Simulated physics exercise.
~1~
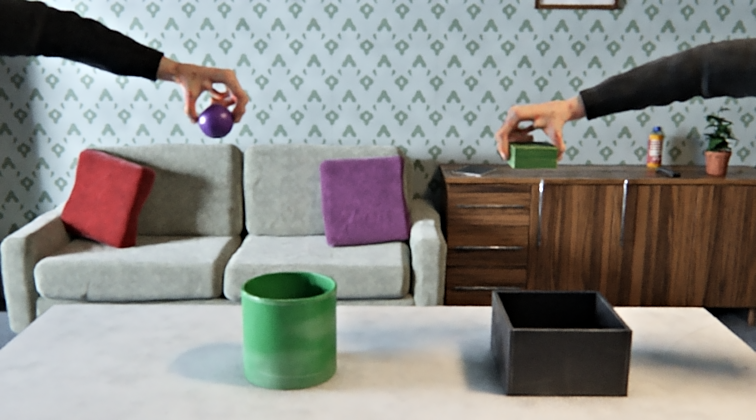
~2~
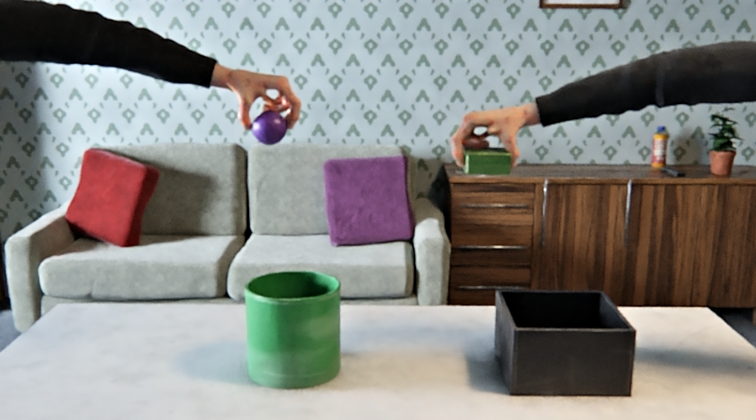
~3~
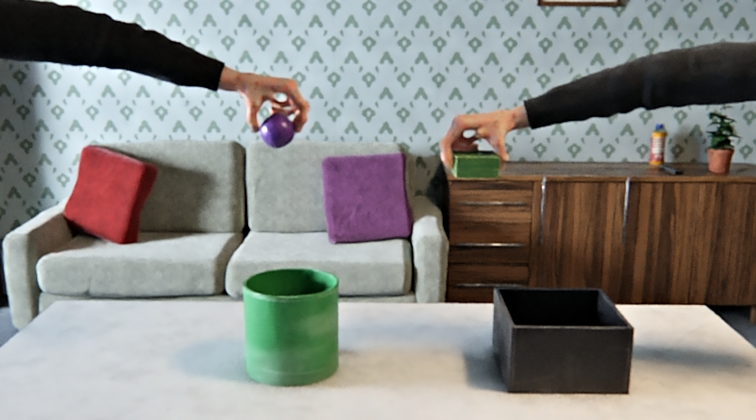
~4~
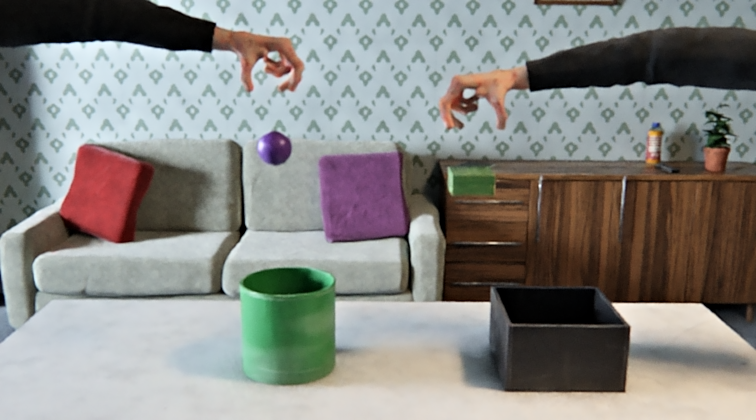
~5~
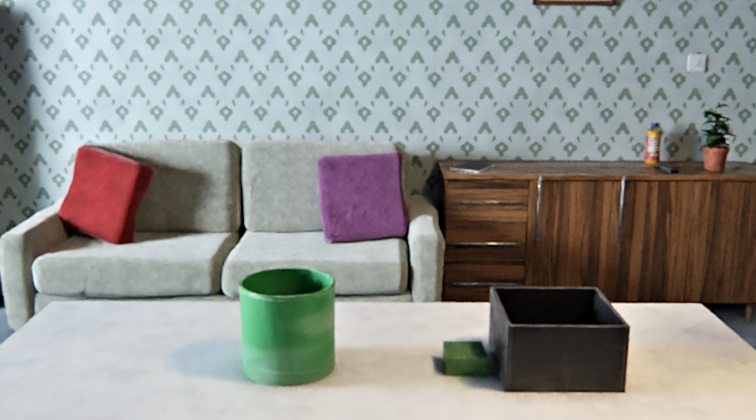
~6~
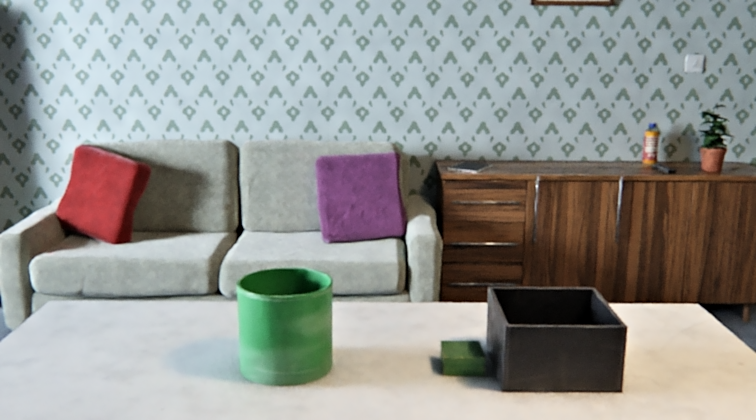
In this clip, two hands hold a purple ball-like object and a green block above a table, shift them inward, and release them. The purple object drops into the green round container, while the green block lands outside, resting beside the black square container.
